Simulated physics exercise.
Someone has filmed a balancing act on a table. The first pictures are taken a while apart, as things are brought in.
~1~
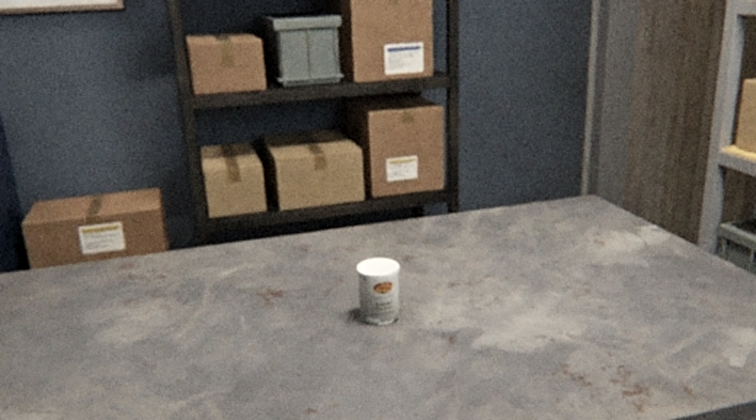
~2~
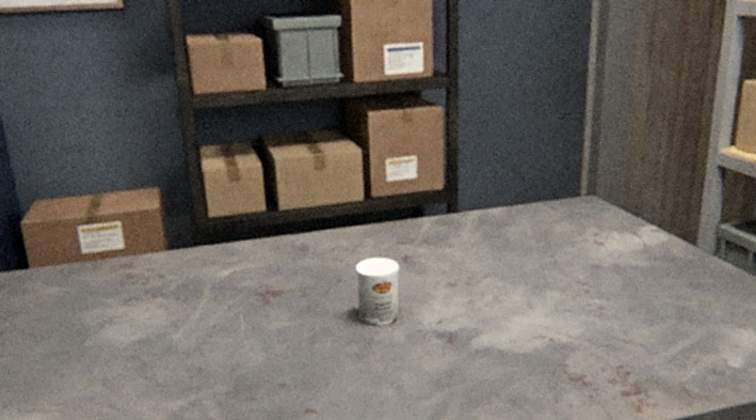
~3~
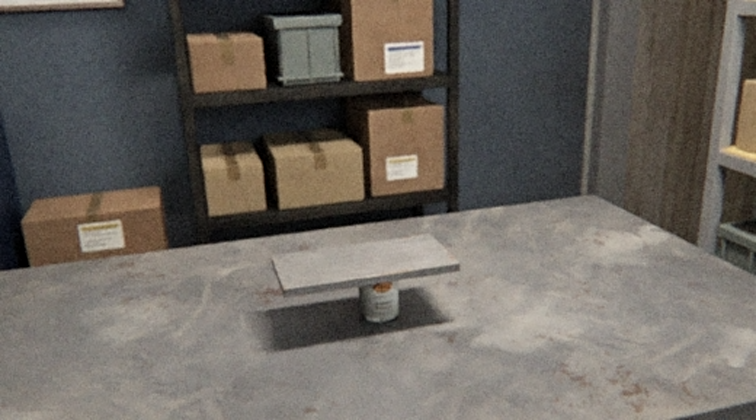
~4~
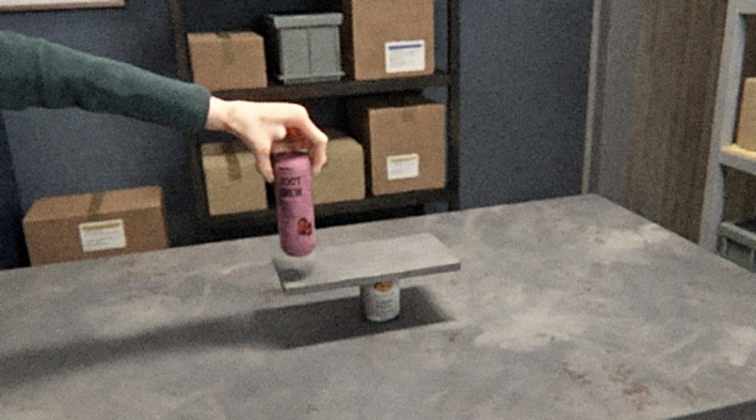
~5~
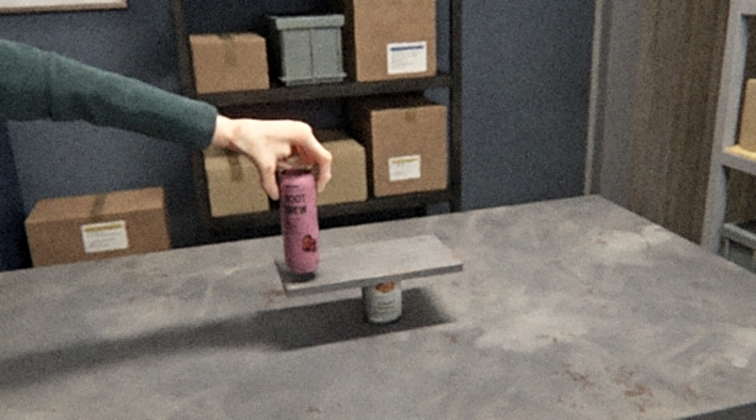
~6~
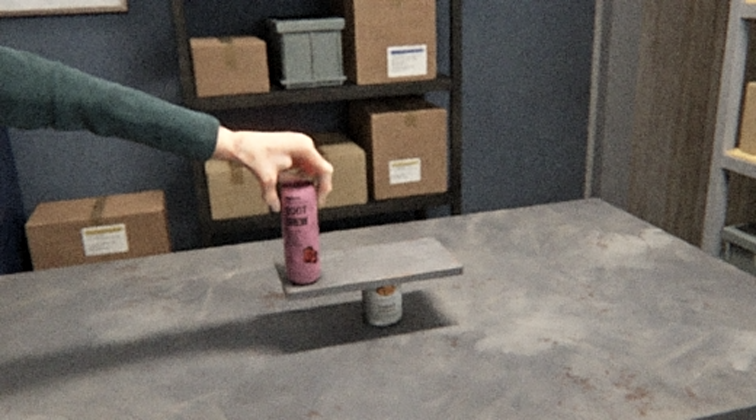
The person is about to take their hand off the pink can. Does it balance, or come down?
Outcome: The stack gives way.
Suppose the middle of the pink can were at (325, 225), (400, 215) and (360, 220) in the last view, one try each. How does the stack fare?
In the first case it loses its balance; in the second case it keeps its balance; in the third case it keeps its balance.
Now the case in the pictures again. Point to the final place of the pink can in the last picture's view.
Near (197, 322).
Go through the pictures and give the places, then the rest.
In the first picture, the last thing is not in view yet.
In the second picture, the last thing is not in view yet.
In the third picture, the last thing is not in view yet; grey board (363, 263).
In the fourth picture, coming down; pink can (295, 204); grey board (364, 262).
In the fifth picture, coming down; pink can (300, 221); grey board (366, 264).
In the sixth picture, set down, still held; pink can (301, 233); grey board (366, 267).
Then, 0.30 s after the last picture, pink can now fallen; grey board tipped 42° from how it was.
Then, 0.40 s after the last picture, grey board tipped 46° from how it was.
Then, 0.60 s after the last picture, grey board tipped 31° from how it was.
Then, 1.30 s after the last picture, grey board tipped 28° from how it was.
At rest, fallen, pink can; moved from the start, grey board; white tin in place. Seen from the same camera at the end, pink can near (197, 322). The stack loses its balance.
